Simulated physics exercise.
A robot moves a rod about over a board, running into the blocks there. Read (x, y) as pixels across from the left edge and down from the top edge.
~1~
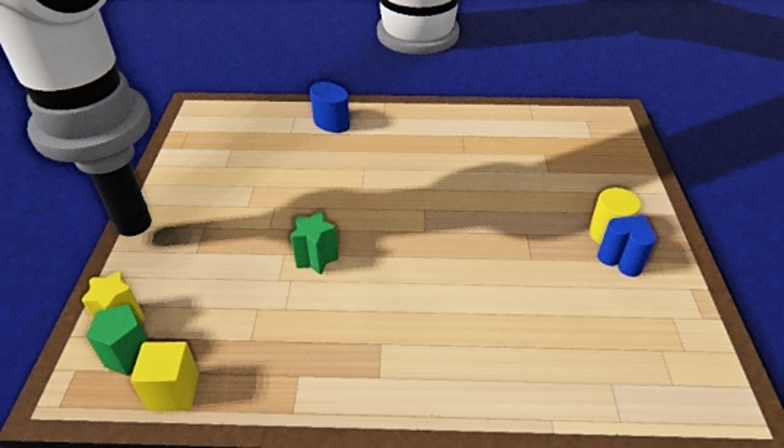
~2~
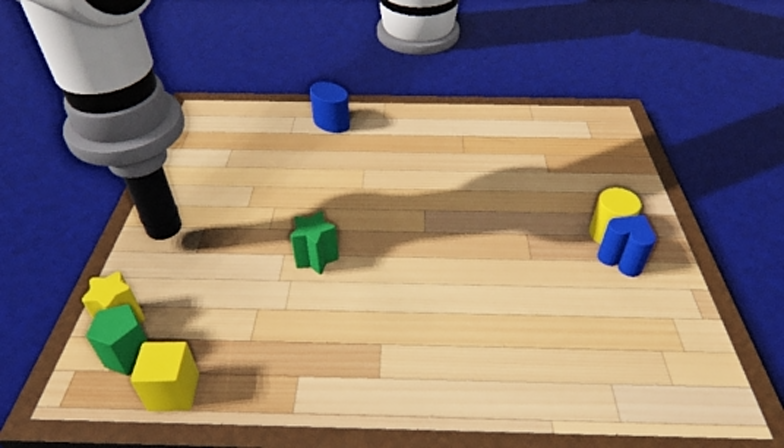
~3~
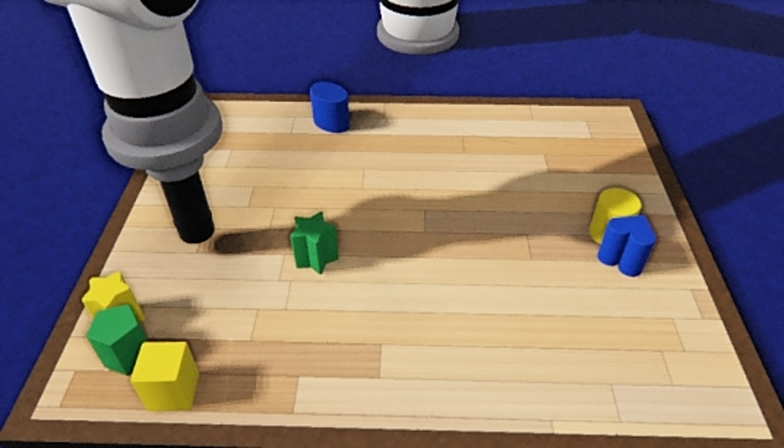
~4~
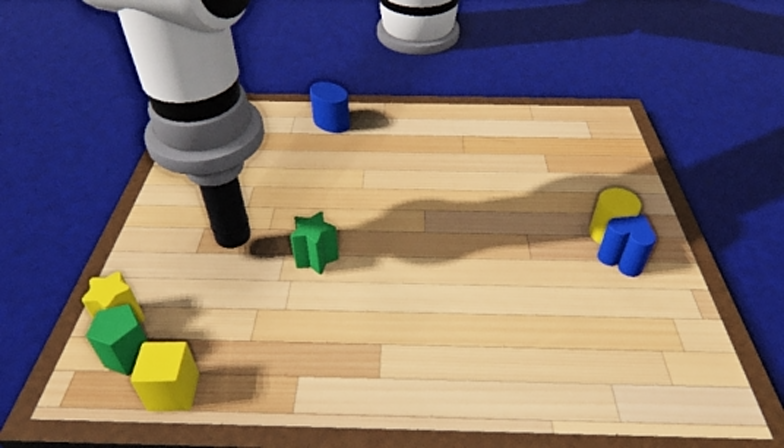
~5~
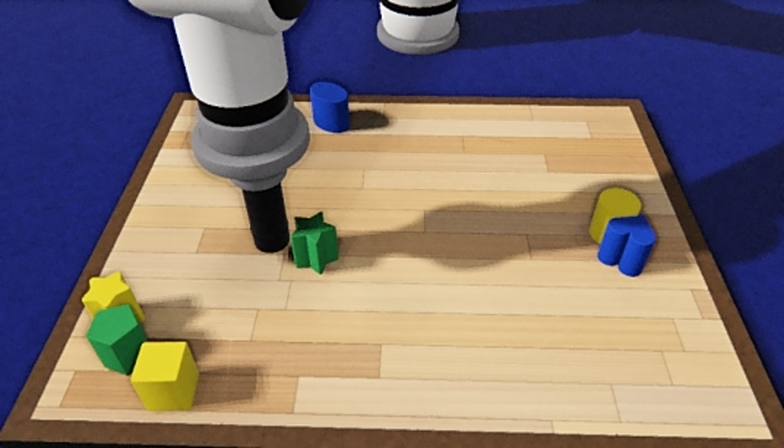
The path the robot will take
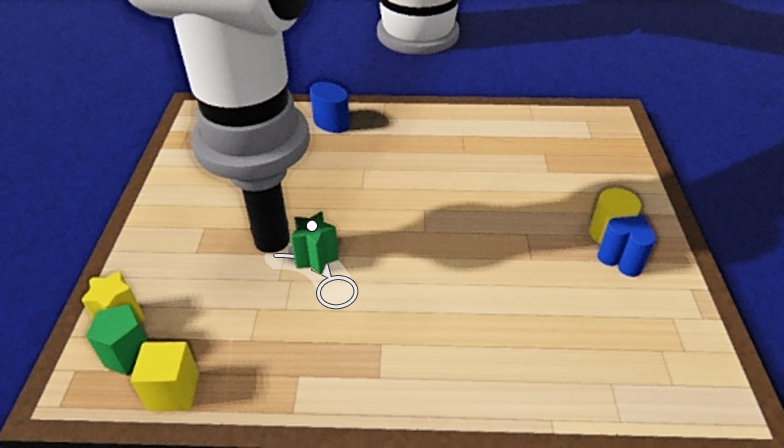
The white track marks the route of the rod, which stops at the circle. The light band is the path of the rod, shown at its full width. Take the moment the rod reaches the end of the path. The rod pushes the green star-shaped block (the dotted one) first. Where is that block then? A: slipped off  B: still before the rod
Correct choice: A.
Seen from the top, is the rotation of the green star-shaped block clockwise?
I expect not.
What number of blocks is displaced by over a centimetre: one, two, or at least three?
Here I'd predict a lone block moving more than 1 cm.
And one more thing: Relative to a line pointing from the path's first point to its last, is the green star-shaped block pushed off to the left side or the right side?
Facing from start to end, it shifts left.
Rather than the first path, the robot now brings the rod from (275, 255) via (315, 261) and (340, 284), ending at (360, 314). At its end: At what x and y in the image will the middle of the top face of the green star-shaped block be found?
(368, 238)
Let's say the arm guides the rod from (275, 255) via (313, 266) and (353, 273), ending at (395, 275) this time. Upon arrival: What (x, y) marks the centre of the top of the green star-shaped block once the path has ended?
Its top centre lands on (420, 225).
Path on the board, from (275, 255) over (304, 258) and (326, 271) to (337, 292); the dot is on the green star-shaped block.
What follows on the original path. Halfway along, rod at (314, 250); green star-shaped block at (347, 231).
At the end, rod at (336, 278); green star-shaped block at (363, 238), turned 35° anticlockwise.
